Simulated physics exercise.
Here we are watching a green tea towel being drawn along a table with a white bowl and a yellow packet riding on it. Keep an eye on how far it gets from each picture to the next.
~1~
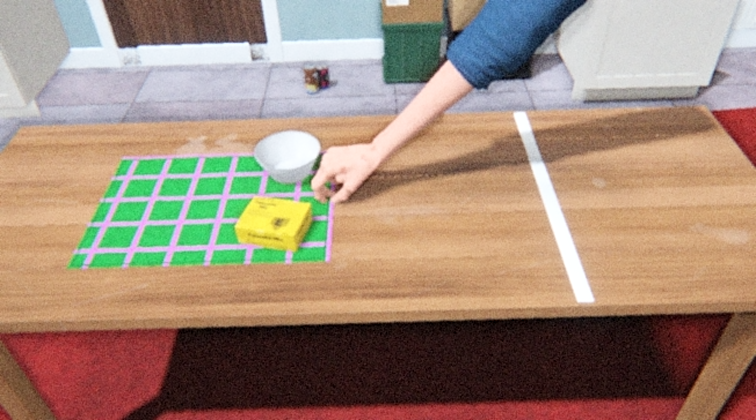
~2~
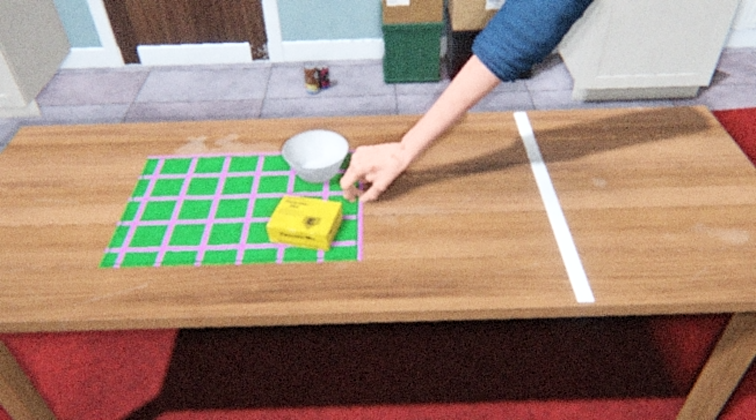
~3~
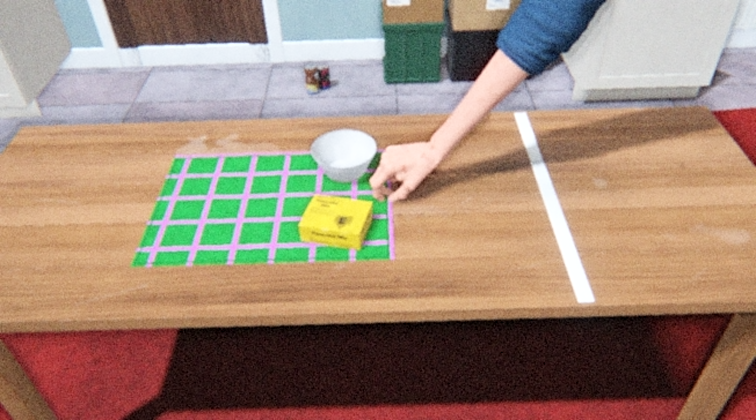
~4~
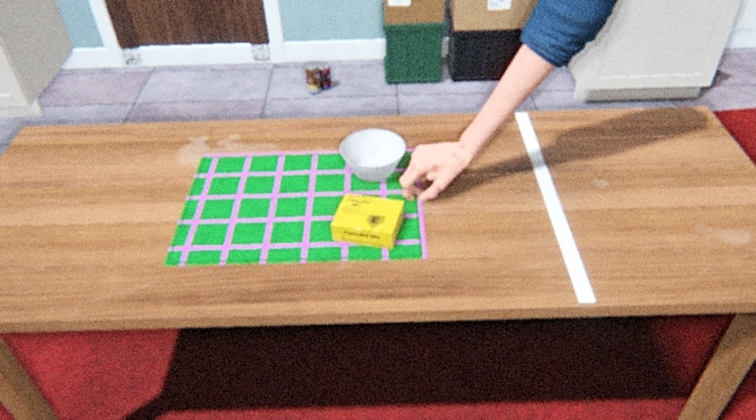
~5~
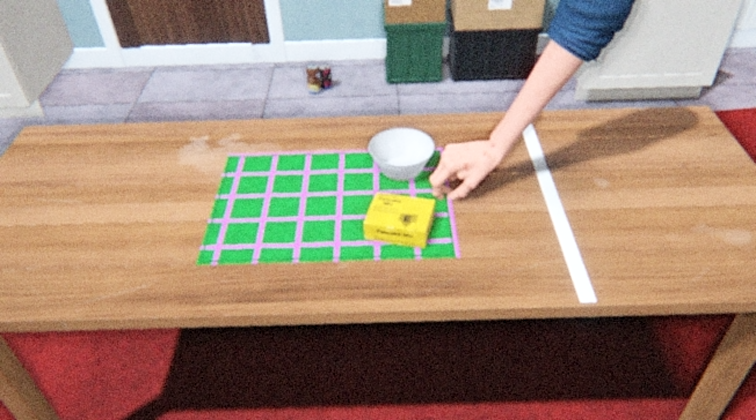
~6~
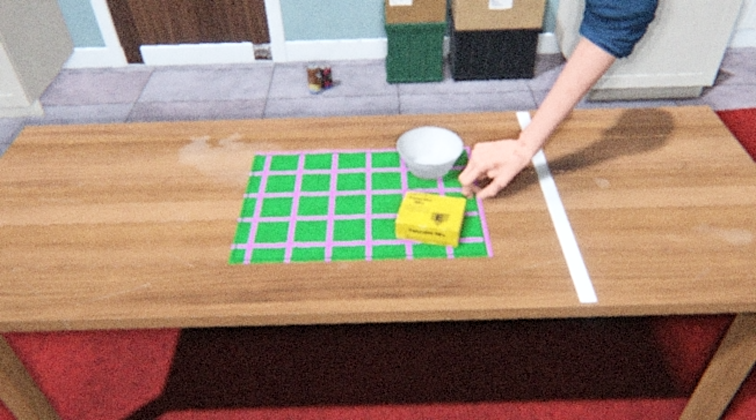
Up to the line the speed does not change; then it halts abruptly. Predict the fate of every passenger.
Prediction: The white bowl leaves its ride; the yellow packet leaves its ride.
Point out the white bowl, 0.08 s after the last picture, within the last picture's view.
At that time it sits close to pixel (474, 156).
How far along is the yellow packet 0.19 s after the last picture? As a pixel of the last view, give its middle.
You'd spot it somewhere around (544, 215).
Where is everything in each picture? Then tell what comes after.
Tea towel end (329, 261); white bowl (287, 150); yellow packet (273, 215); tape (579, 280), in the first frame.
Tea towel end (362, 260), far hem (98, 268); yellow packet (305, 214), in the second frame.
Tea towel end (394, 260); white bowl (344, 148), in the third frame.
Tea towel end (427, 259), far hem (163, 266); yellow packet (368, 212), in the fourth frame.
Tea towel end (460, 258); white bowl (401, 146), in the fifth frame.
Tea towel end (492, 257), far hem (228, 264); white bowl (430, 145); yellow packet (431, 210); tape (582, 281), in the sixth frame.
Then, 0.08 s later than the last view, hem short of the tape; white bowl on the cloth near (474, 156); yellow packet on the cloth near (480, 217).
Then, 0.19 s later than the last view, hem at the tape; white bowl on the cloth near (531, 154); yellow packet on the cloth near (544, 215).
Finally, hem at the tape; white bowl ahead of the hem near (608, 153); yellow packet ahead of the hem near (631, 214). The white bowl slides clear of the cloth and the yellow packet leaves the cloth.
